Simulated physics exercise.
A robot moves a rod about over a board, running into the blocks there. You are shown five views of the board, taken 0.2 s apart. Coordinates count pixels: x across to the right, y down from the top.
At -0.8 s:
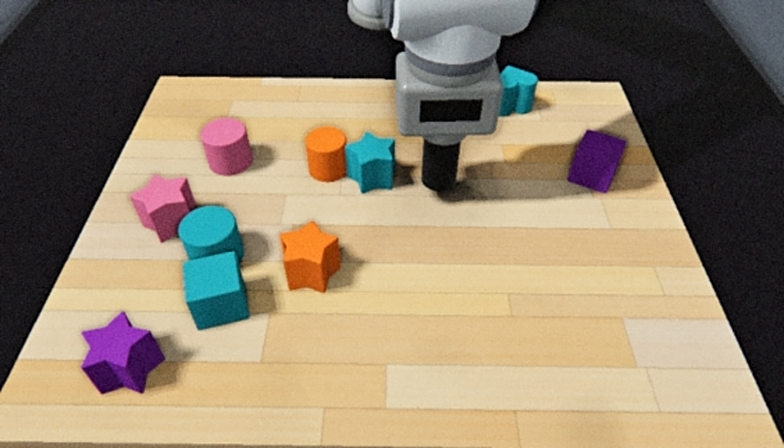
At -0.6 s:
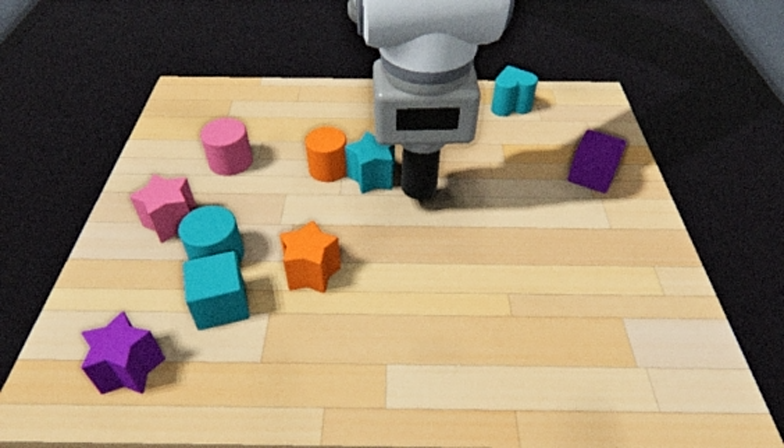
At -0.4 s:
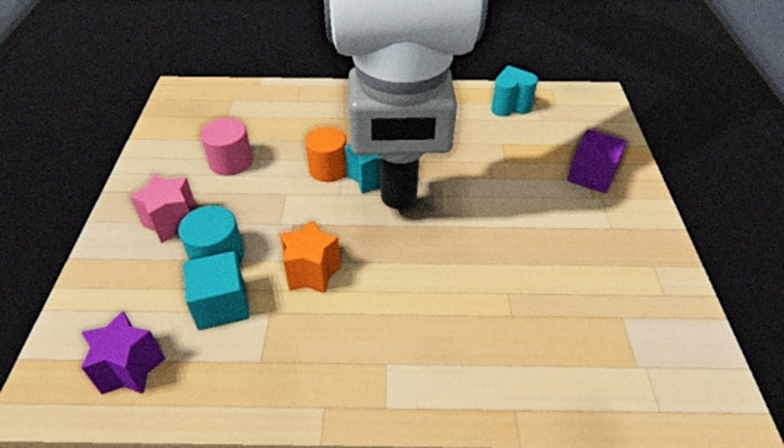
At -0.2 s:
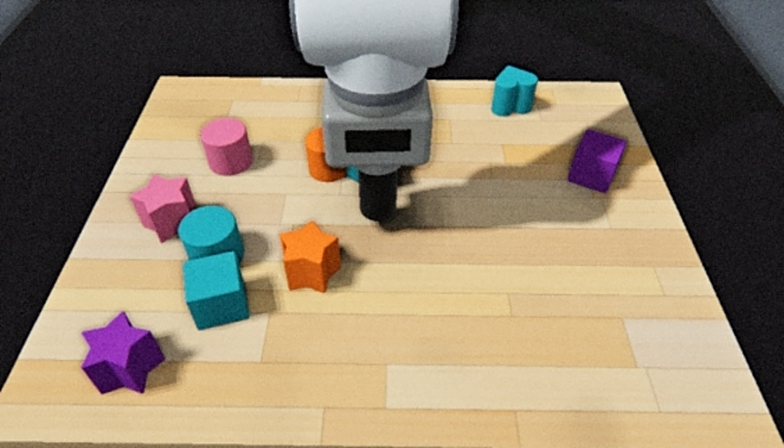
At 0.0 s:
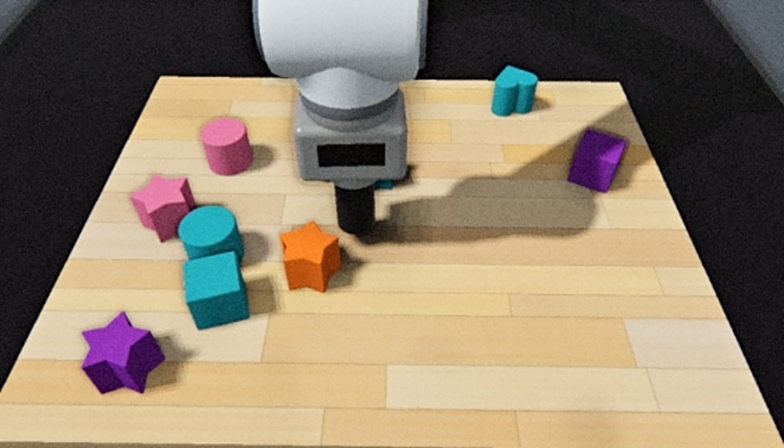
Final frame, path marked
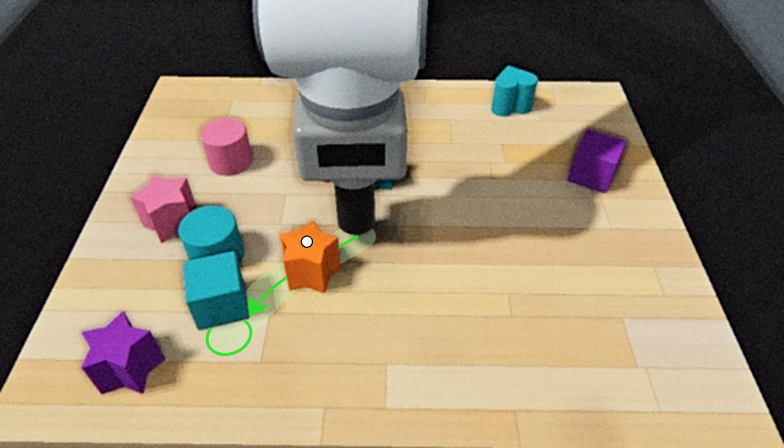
A gray robot arm slid its black rod left and toward the viewer across a wooden board, passing in front of the turquoise star and nearing the orange star, while the colorful blocks stayed still.
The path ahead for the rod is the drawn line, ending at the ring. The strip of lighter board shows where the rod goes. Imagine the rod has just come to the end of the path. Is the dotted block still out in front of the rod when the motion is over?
I'd say yes.
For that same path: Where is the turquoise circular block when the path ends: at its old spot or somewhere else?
That block will keep its spot.
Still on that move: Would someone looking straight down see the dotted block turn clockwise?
The answer is no.
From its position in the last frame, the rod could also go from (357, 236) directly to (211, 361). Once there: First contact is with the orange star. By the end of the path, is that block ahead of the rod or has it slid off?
By the time the path ends, the orange star is still sitting right in front of the rod.
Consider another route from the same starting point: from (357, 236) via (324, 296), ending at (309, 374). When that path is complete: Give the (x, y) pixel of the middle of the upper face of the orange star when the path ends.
So, by the moment the path ends, you'll find the top centre of the orange star at (274, 266).
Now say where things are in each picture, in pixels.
In the first picture, rod's lower end at (439, 180); turquoise circular block at (207, 224); turquoise square block at (211, 275); orange star at (307, 242).
In the second picture, rod at (419, 188); blocks still.
In the third picture, rod at (399, 197); blocks still.
In the fourth picture, rod at (378, 209); blocks still.
In the fifth picture, rod at (356, 222); turquoise circular block at (207, 224); turquoise square block at (211, 275); orange star at (307, 242).
Drawn move, from (357, 236) via (289, 276), ending at (229, 336); the dot is on the orange star.
On the path given first. One third of the way, rod at (310, 247); orange star at (282, 259).
Two thirds of the way, rod at (263, 279); turquoise square block at (169, 294), turned 20° clockwise; orange star at (231, 295), turned 15° anticlockwise.
At the end, rod at (224, 321); turquoise circular block still; turquoise square block at (158, 298), turned 35° clockwise; orange star at (190, 344), turned 20° anticlockwise.
